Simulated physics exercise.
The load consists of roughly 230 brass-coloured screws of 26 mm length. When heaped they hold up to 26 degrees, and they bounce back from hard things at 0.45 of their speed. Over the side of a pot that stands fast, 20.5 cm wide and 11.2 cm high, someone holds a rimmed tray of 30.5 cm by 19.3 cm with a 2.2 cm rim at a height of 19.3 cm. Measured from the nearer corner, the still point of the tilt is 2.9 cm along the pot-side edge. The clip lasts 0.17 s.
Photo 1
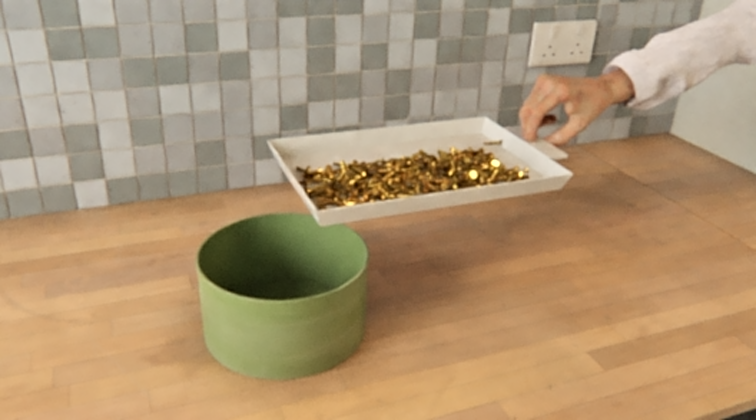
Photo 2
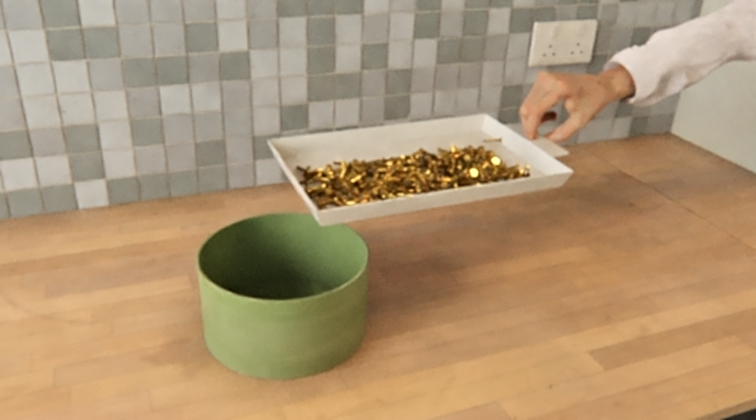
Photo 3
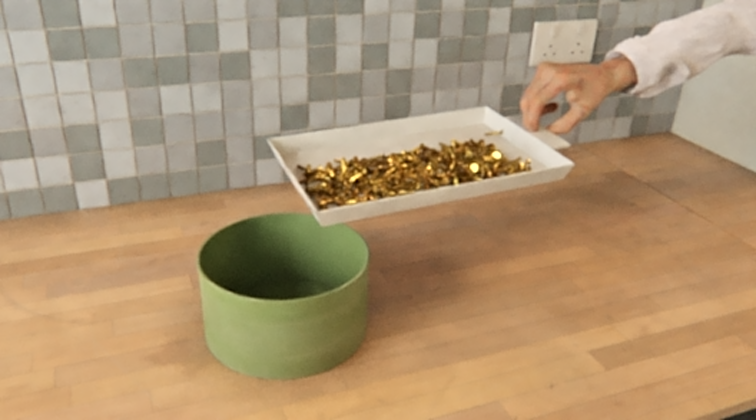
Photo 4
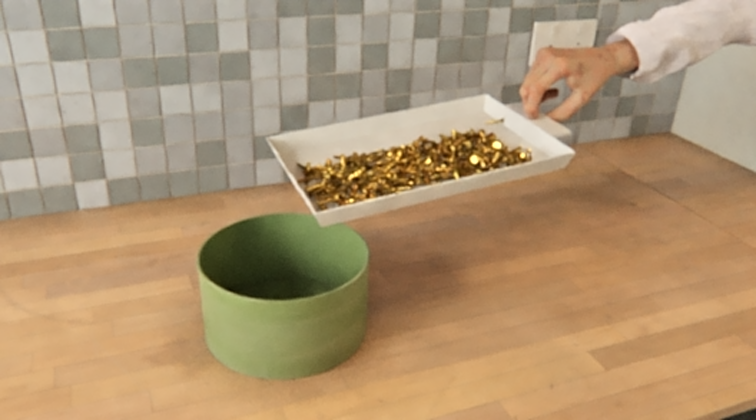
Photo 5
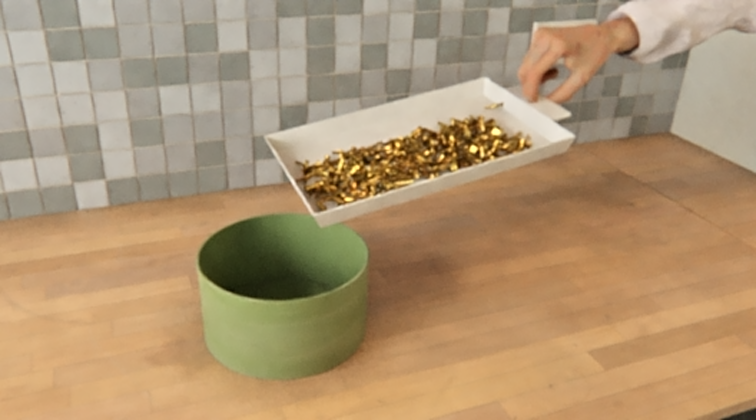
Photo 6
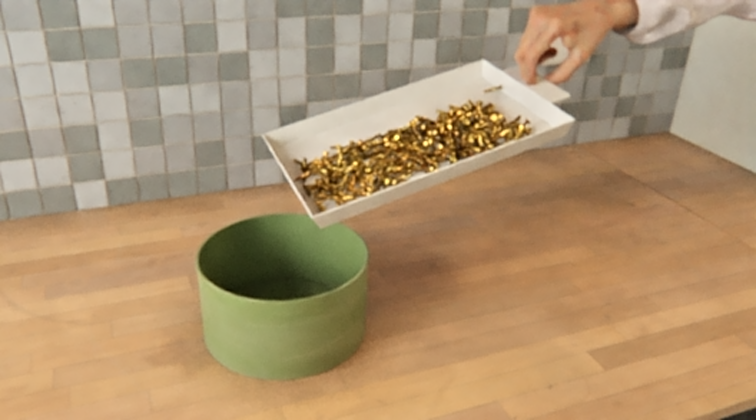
A hand held a white tray of small brass-coloured metal pieces above a wooden counter beside a green pot, then slowly raised its right end, tilting it toward the left while the pieces barely shifted.
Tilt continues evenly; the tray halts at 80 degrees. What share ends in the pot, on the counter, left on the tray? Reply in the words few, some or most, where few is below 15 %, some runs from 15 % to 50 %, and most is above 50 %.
Shares - pot: Some; counter: Most; tray: Few.
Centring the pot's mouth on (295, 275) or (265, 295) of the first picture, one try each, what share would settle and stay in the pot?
About 75 percent the first time and about 95 percent the second.
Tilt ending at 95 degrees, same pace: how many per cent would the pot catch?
Estimated share: About 35 %.
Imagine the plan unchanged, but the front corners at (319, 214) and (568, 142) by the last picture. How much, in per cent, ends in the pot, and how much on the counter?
Pot 10, counter 90.
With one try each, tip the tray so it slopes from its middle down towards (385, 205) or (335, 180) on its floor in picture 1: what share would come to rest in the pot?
First try: Around 5 percent; second try: Around 80 percent.
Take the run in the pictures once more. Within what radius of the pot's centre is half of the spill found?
Roughly 20 cm from the centre.
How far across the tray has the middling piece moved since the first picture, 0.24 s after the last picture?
Displacement on the tray: Roughly 3 cm.
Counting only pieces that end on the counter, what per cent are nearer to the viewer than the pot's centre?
Near 100 in a hundred.
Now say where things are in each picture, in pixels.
In the first frame, tray tilt 0 degrees, front corners at (321, 207) and (563, 172); middle of the pieces at (419, 177); pot at (284, 252).
In the second frame, tray tilt 1 degrees, front corners at (321, 207) and (564, 169); middle of the pieces at (419, 176).
In the third frame, tray tilt 2 degrees, front corners at (321, 208) and (565, 162); middle of the pieces at (420, 172).
In the fourth frame, tray tilt 6 degrees, front corners at (320, 209) and (566, 151), lowest corner left front; middle of the pieces at (420, 166).
In the fifth frame, tray tilt 10 degrees, front corners at (318, 210) and (566, 135), lowest corner left front; middle of the pieces at (418, 158).
In the sixth frame, tray tilt 14 degrees, front corners at (317, 211) and (565, 119), lowest corner left front; middle of the pieces at (417, 150); pot at (284, 253).
Then, 0.24 s after the last picture, tilt 48 degrees; the tray holds 100 %, the pot 0 %.
Then, 0.40 s after the last picture, tilt 70 degrees; the tray holds 95 %, the pot 0 %.
Then, 0.70 s after the last picture, tilt 80 degrees; the tray holds 5 %, the pot 35 %.
In the end, pot 35 %, counter 60 %, tray 0 %.
